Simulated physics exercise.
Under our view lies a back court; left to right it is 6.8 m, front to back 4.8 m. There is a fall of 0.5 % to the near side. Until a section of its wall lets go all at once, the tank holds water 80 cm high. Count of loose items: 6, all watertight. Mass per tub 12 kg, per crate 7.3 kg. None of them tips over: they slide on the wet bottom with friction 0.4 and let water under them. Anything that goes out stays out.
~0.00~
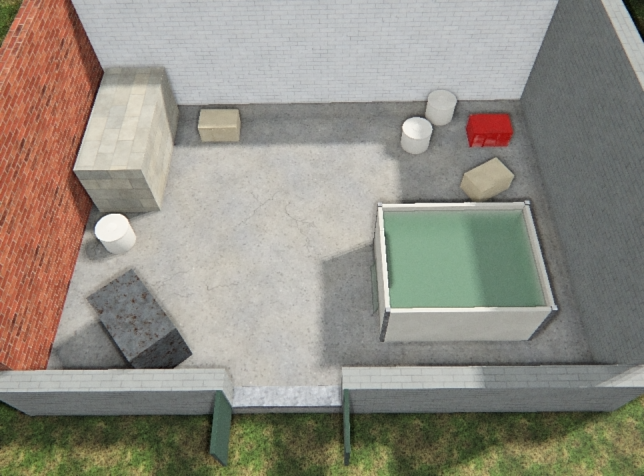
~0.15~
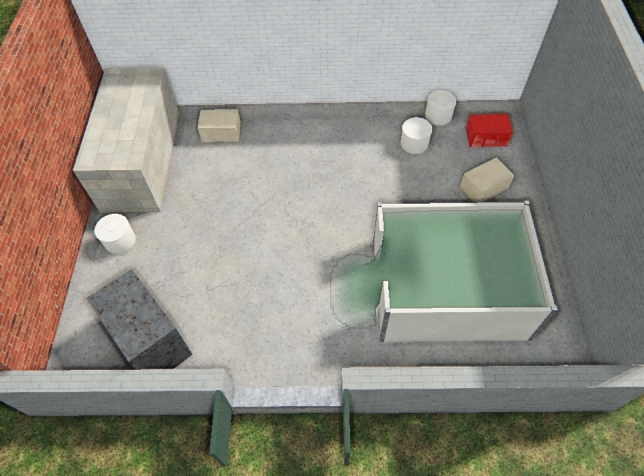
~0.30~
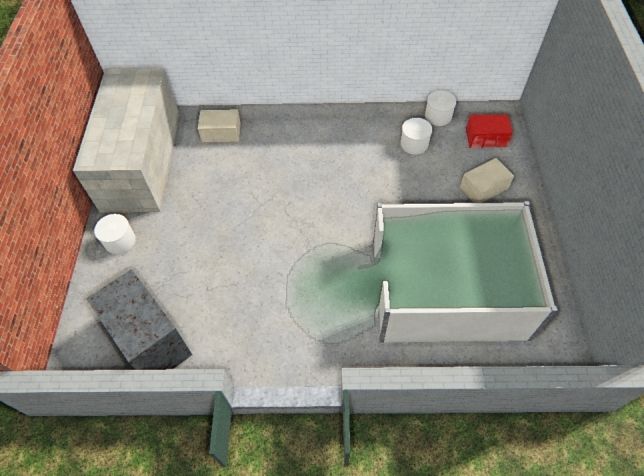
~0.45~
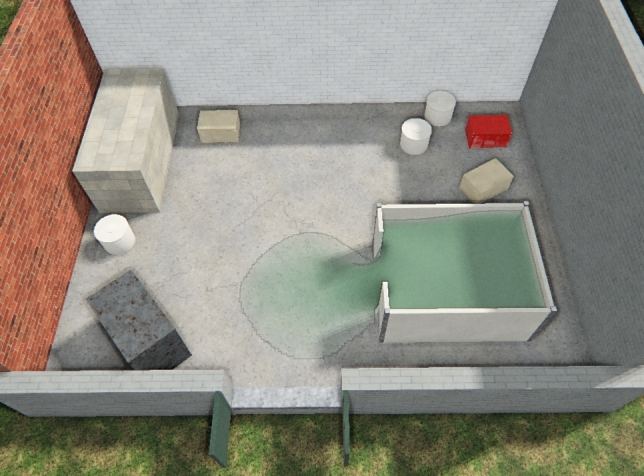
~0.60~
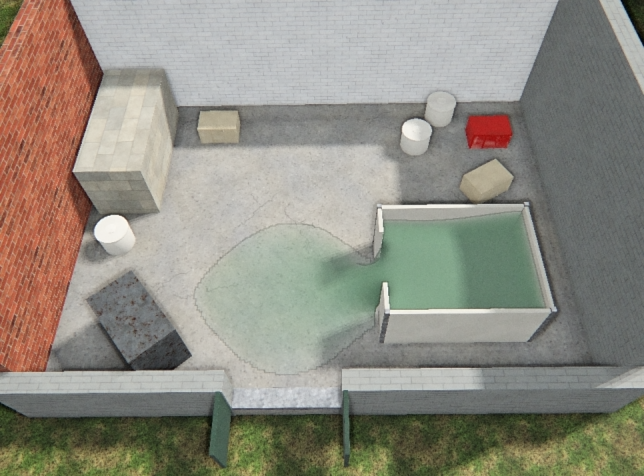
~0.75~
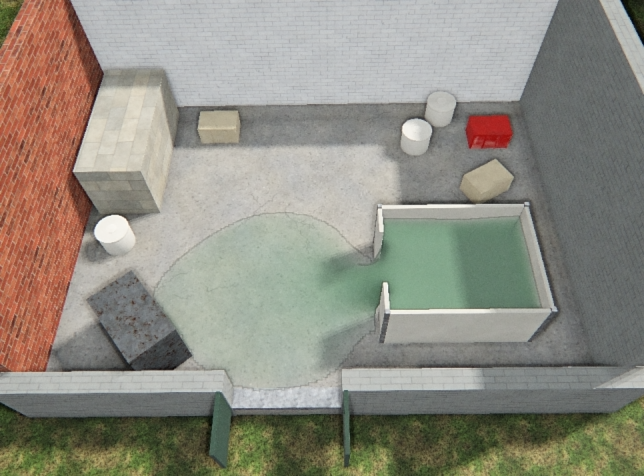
Green-tinted water pours through a gap in the left side of a white-walled tank and spreads across the walled court's floor in a widening rounded pool, reaching the dark block at left, while the crates and drums stay still.
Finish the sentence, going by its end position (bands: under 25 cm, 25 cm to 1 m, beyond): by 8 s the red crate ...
By 8 s the red crate hardly moves.
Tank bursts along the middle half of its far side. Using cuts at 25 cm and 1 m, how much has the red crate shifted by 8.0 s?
So the red crate winds up far off.
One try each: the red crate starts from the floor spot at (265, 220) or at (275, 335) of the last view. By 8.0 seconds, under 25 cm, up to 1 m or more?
First it is swept away, then it is swept away.
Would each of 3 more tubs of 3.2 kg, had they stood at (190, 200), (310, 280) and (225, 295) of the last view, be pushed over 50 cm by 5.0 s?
Lab note - in order: Above threshold / above threshold / above threshold.
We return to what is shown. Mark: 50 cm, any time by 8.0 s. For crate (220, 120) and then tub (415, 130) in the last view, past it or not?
Taking them in order: Exceeded and fell shy.
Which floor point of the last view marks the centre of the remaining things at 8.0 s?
They're centred close to (398, 156).
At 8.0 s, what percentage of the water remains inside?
About 86 in a hundred parts of the water.
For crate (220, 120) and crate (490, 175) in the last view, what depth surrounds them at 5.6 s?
Around 4 cm and 0 cm.
After 1.6 s the red crate is near (491, 125), 0.0 m from its start, aground; 0 of 6 are out; 0 afloat.
After 3.6 s the red crate is near (491, 125), 0.0 m from its start, aground; 0 of 6 are out; 2 afloat.
After 5.6 s the red crate is near (491, 125), 0.0 m from its start, aground; 0 of 6 are out; 2 afloat.
After 8.0 s the red crate is near (491, 125), 0.0 m from its start, aground; 0 of 6 are out; 2 afloat.
